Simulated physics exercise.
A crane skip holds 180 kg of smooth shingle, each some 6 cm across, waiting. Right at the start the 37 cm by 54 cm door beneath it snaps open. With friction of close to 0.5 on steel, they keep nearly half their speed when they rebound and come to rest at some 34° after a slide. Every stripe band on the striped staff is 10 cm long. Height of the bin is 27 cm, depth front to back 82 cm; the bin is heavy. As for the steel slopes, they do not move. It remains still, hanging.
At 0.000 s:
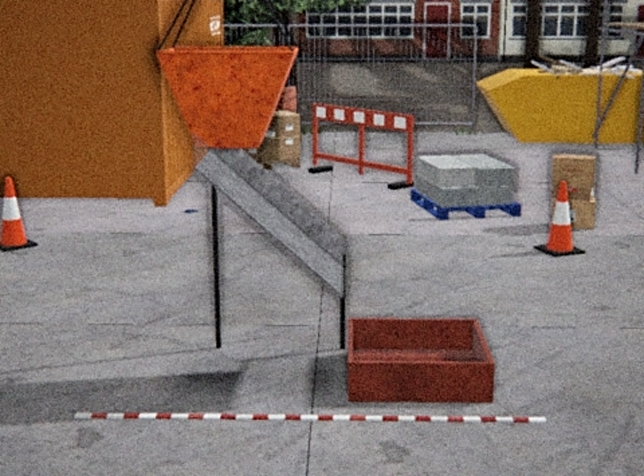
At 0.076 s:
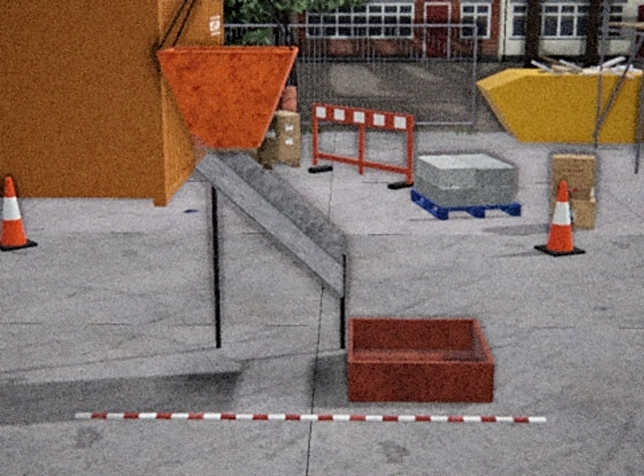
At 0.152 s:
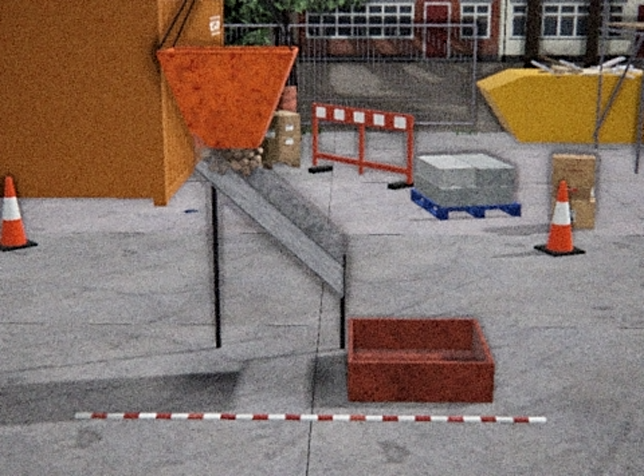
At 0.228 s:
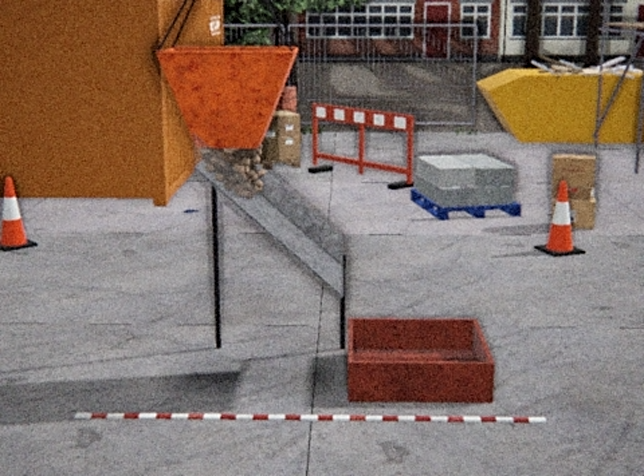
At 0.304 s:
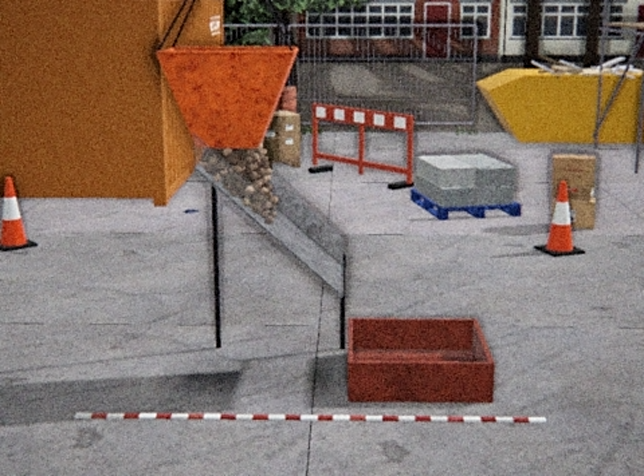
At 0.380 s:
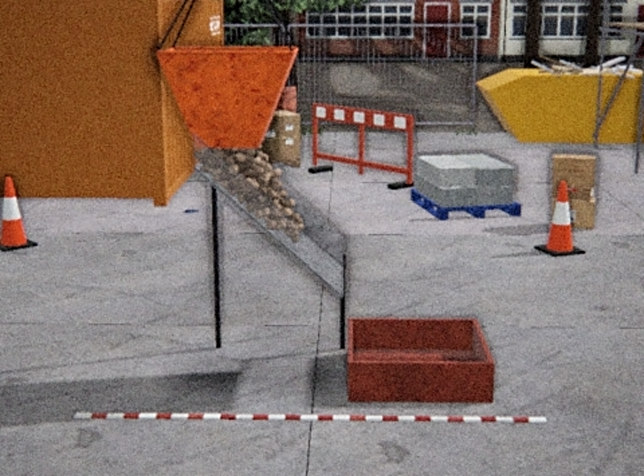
Smooth stones pour from an orange skip and slide down a grey chute toward the right.
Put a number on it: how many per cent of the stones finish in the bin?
Around 98 per cent finish in the bin.
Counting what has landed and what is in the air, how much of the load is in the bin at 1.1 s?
About 65 per cent of it.
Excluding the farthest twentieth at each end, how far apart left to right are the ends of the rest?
The stretch runs about 80 cm.
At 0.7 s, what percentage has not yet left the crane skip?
Near 5 % is still in there.
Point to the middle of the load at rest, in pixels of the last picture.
Around (430, 359).
After 0.7 s, 4 % in the crane skip, 74 % on the steel, 8 % falling or lying left of the bin, 14 % falling or lying in the bin; the stones farthest right are at (424, 352).
After 1.1 s, 0 % in the crane skip, 31 % on the steel, 4 % falling or lying left of the bin, 65 % falling or lying in the bin, 1 % falling or lying beside or right of the bin; the stones farthest right are at (492, 342).
After 1.7 s, 0 % in the crane skip, 0 % falling or lying left of the bin, 98 % falling or lying in the bin, 2 % falling or lying beside or right of the bin; the stones farthest right are at (565, 371).
After 2.6 s, 0 % in the crane skip, 0 % falling or lying left of the bin, 98 % falling or lying in the bin, 2 % falling or lying beside or right of the bin; the stones farthest right are at (583, 361).
After 4.5 s, 0 % in the crane skip, 0 % left of the bin, 98 % in the bin, 2 % beside or right of the bin; the stones farthest right are at (583, 361).
